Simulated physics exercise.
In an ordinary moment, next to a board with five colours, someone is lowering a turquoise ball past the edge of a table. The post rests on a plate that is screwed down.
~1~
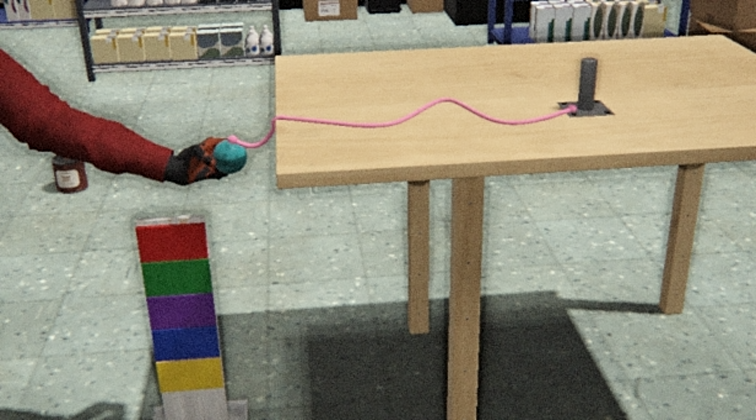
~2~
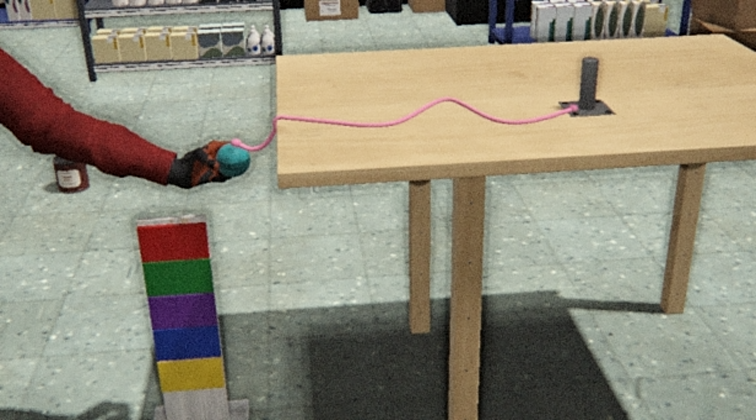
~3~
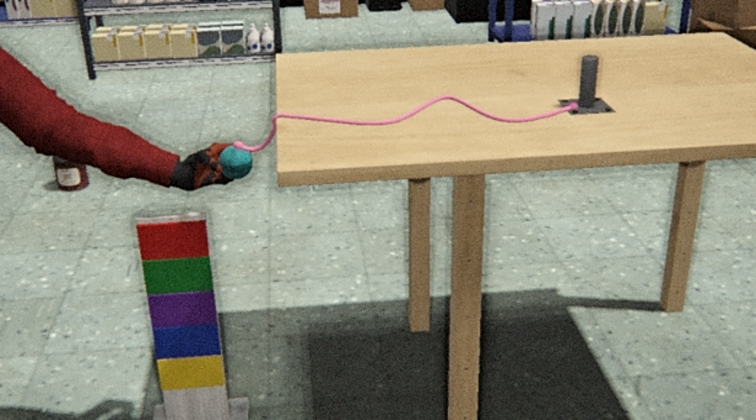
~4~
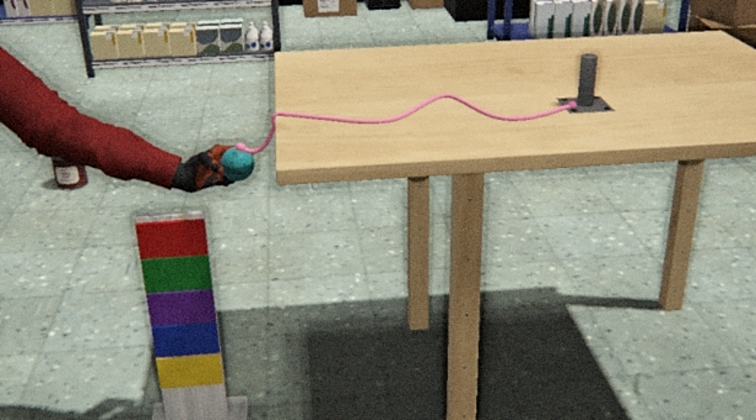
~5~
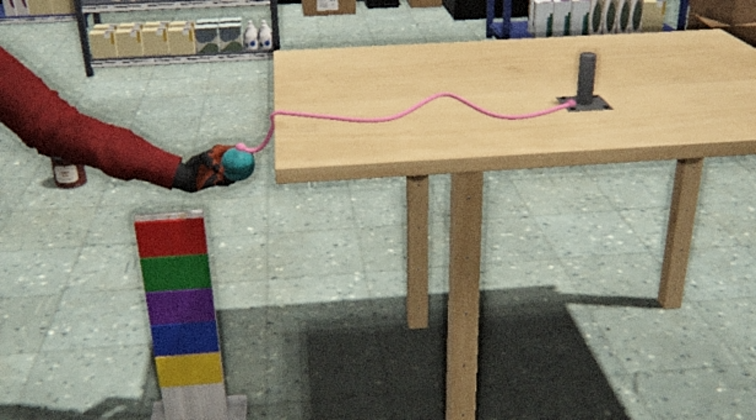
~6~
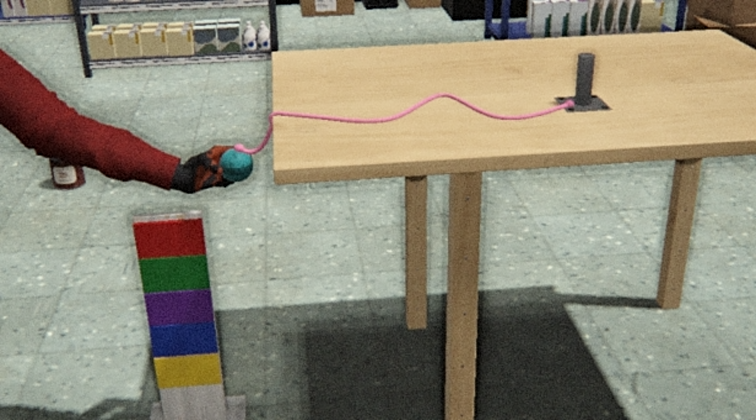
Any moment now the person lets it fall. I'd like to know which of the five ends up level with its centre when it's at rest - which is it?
It's green.
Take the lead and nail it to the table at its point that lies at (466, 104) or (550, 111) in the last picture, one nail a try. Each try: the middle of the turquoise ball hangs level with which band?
Each in turn comes out as red, green.
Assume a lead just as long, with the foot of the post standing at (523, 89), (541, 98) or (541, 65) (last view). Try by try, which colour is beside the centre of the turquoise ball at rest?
For the first it is purple, for the second purple, for the third green.
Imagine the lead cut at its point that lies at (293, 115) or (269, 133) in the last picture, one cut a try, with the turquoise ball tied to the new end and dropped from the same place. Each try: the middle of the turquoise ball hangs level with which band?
Per try - 1: No band; 2: Red.
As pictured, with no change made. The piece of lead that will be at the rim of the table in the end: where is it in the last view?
About (358, 121).
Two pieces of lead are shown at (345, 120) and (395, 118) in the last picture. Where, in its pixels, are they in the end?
About (272, 128), and the other about (311, 112).
Soon after, ball near (297, 267); level with green.
Then, ball near (271, 266); level with green.
At rest, ball near (281, 267); level with green. The green one.
